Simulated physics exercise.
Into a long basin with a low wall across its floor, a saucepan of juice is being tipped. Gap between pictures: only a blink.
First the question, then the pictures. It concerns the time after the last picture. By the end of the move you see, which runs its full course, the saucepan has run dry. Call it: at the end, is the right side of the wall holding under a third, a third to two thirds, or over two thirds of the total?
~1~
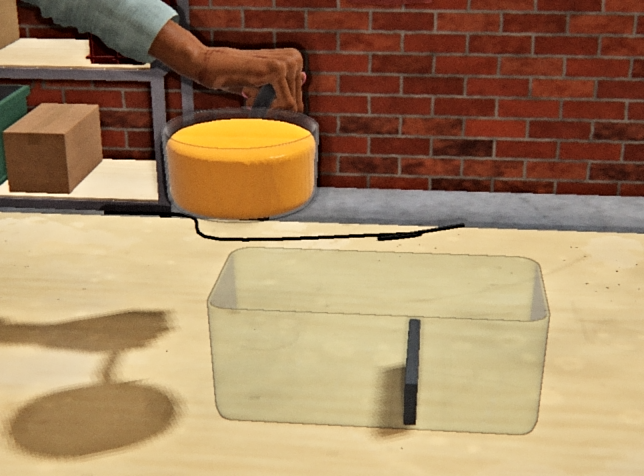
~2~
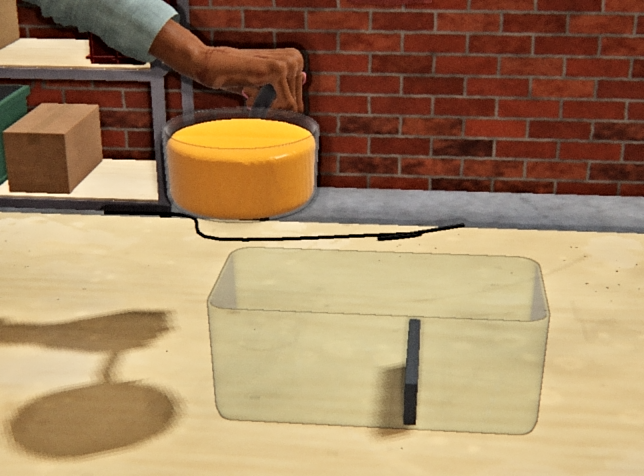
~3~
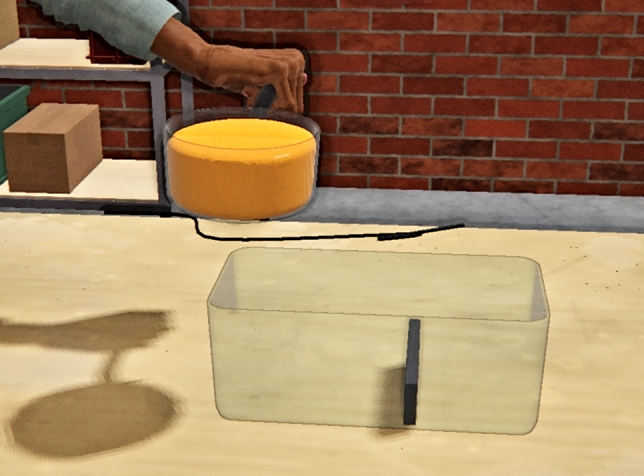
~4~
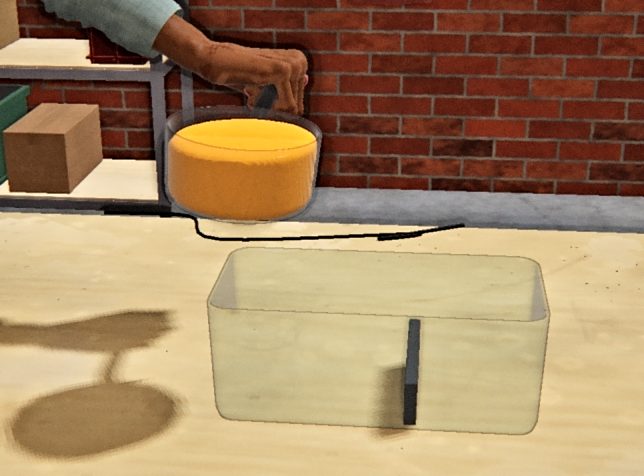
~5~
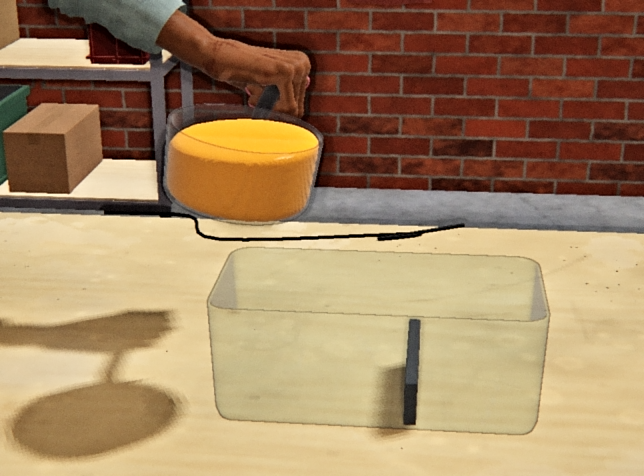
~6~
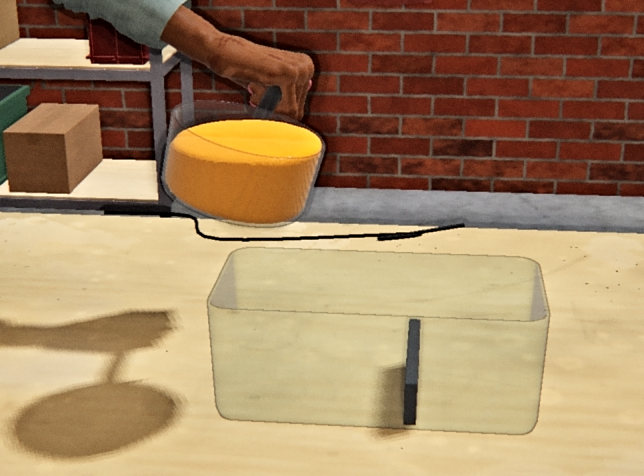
The right side holds under a third of the total.
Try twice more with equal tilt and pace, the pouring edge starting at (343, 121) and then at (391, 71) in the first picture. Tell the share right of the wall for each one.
50 % and 85 %.
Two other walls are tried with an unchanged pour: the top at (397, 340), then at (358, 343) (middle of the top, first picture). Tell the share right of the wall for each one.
That'd be about 35 percent for the first and about 75 percent for the other.
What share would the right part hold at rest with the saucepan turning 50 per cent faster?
Roughly 10 percent.
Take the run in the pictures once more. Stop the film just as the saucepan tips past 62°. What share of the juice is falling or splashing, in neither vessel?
Airborne fraction: Approx. 25 %.
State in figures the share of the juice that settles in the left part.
Close to 85 in a hundred.
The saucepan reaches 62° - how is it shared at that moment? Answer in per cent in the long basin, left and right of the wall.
Left: Roughly 20 %; right: Roughly 0 %.
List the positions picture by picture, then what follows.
In the first picture, tilt 0°; pouring edge (316, 131); surface from (170, 135) to (314, 139); the long basin's rim runs from (220, 277) to (543, 290); the wall's top is at (413, 351).
In the second picture, tilt 1°; pouring edge (317, 132); surface from (170, 136) to (315, 140).
In the third picture, tilt 2°; pouring edge (318, 134); surface from (171, 135) to (316, 140).
In the fourth picture, tilt 5°; pouring edge (319, 138); surface from (172, 135) to (317, 141).
In the fifth picture, tilt 9°; pouring edge (321, 144); surface from (173, 136) to (319, 141).
In the sixth picture, tilt 14°; pouring edge (323, 151); surface from (175, 137) to (323, 143); 1 per cent is over the edge.
A moment on, the tilt is 62° and 51 per cent is still to pour, 20 is left of the wall and 2 right of it.
Next, the tilt is 91° and 12 per cent is still to pour, 67 is left of the wall and 14 right of it.
Then the tilt is 97° and 1 per cent is still to pour, 82 is left of the wall and 15 right of it.
Later the tilt is 97° and 0 per cent is still to pour, 84 is left of the wall and 15 right of it.
Finally, 84 per cent lies left of the wall, 15 right of it and 0 outside.
